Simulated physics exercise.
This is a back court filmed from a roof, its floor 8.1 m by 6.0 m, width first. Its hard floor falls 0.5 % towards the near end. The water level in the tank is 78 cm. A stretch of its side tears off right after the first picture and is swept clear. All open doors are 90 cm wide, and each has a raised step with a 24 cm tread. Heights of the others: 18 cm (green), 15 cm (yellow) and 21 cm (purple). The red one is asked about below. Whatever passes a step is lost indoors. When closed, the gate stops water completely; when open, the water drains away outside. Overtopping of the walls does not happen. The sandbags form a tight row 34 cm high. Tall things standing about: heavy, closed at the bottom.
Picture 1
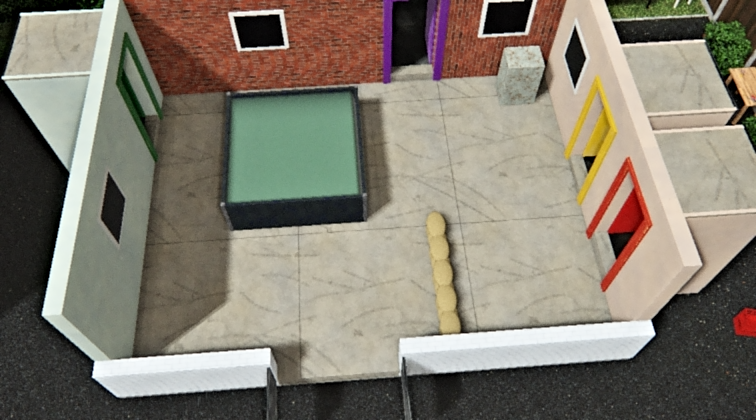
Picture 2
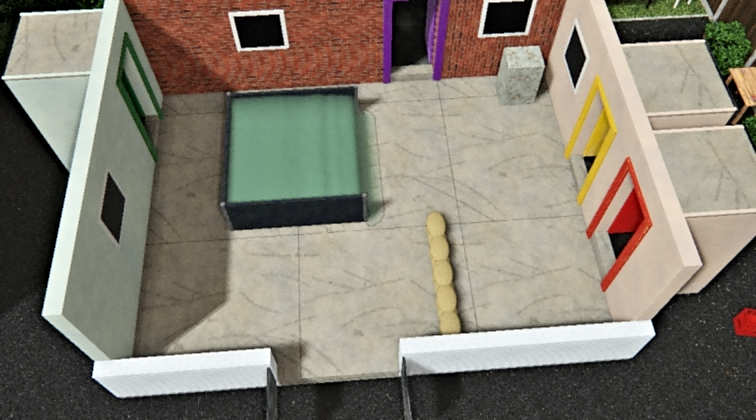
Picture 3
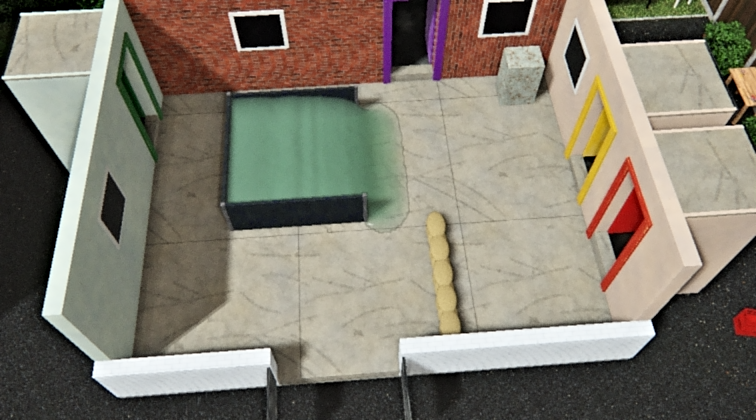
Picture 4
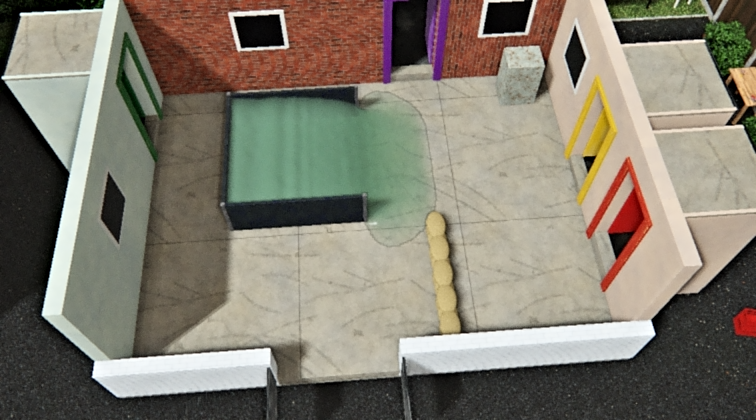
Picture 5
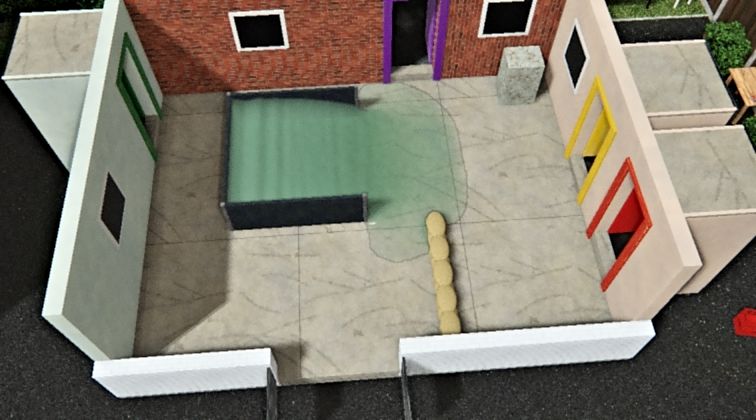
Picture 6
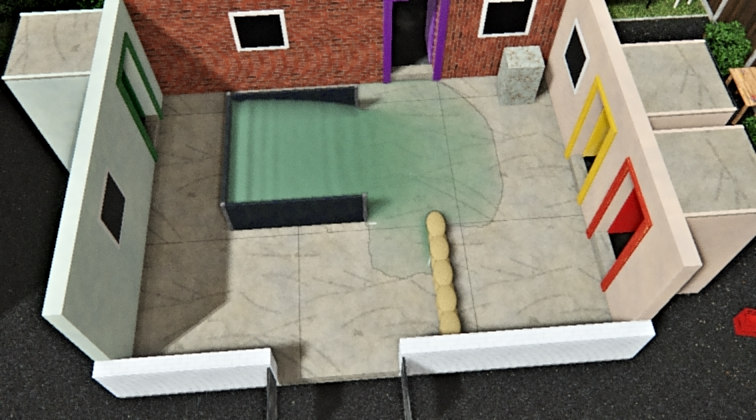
The clip opens on a walled court with a dark-sided tank of still green water near a brick wall. The tank's right side gives way and water pours out across the pale floor. The sheet widens rightward and toward the near end, reaching the row of tan sacks and thinning as it spreads.
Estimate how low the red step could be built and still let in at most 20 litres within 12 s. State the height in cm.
I would say 19 cm or so.
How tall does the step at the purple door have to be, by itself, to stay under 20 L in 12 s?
At purple, roughly 14.0 cm.
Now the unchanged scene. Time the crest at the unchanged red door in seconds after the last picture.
Near 6.5 seconds.
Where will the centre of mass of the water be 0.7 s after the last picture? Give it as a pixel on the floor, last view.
The water is centred around (358, 166) in the last picture's pixels.
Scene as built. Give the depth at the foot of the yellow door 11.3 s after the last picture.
Lab note: Depth approx. 13.0 cm.
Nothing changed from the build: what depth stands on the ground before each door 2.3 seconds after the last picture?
Depths in cm: Green 0, red 21, yellow 37, purple 12.
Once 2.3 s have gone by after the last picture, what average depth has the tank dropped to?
It averages roughly 19 centimetres.
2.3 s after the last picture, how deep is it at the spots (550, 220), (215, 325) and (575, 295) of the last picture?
The depths come to about 14, 0 and 13 cm.
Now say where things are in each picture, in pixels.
In the first frame, still water, 78 cm deep, in the tank at (294, 145); the red door at (613, 234) is dry.
In the second frame, the front is at (378, 176), 0.3 m from the gap at (359, 156); 0.6 m2 of floor is wet, 78 cm left at the back.
In the third frame, water pours out at (359, 158) and has run 0.8 m, to (403, 182); about 14 cm deep outside, 78 cm at the back.
In the fourth frame, the front is at (432, 205), 1.3 m from the gap at (359, 159); 3.9 m2 of floor is wet, 78 cm left at the back.
In the fifth frame, the front is at (464, 186), 2.0 m from the gap at (359, 160); 6.4 m2 of floor is wet, 74 cm left at the back.
In the sixth frame, water pours out at (359, 160) and has run 2.6 m, to (498, 187); about 9 cm deep outside, 66 cm at the back; 2.1 m in a straight line remain to the red door at (613, 234).
Then, 0.7 s after the last picture water covers 35 % of the floor, deepest (36 cm) near (555, 142); it has not reached the red door.
Then, 2.3 s after the last picture water covers 50 % of the floor, deepest (50 cm) near (529, 75); 21 cm at the red door, 0 litres in over its 27 cm step.
Then, 11.3 s after the last picture water covers 90 % of the floor, deepest (16 cm) near (415, 174); 12 cm at the red door, 0 litres in over its 27 cm step.
At the red door as built, the water peaked near 25 cm, 6.3 s after the last picture.
With a step of 16 cm, 52 litres would have come in within the 12 s; with 22 cm, 5 litres. So under 20 litres takes about 19 cm.
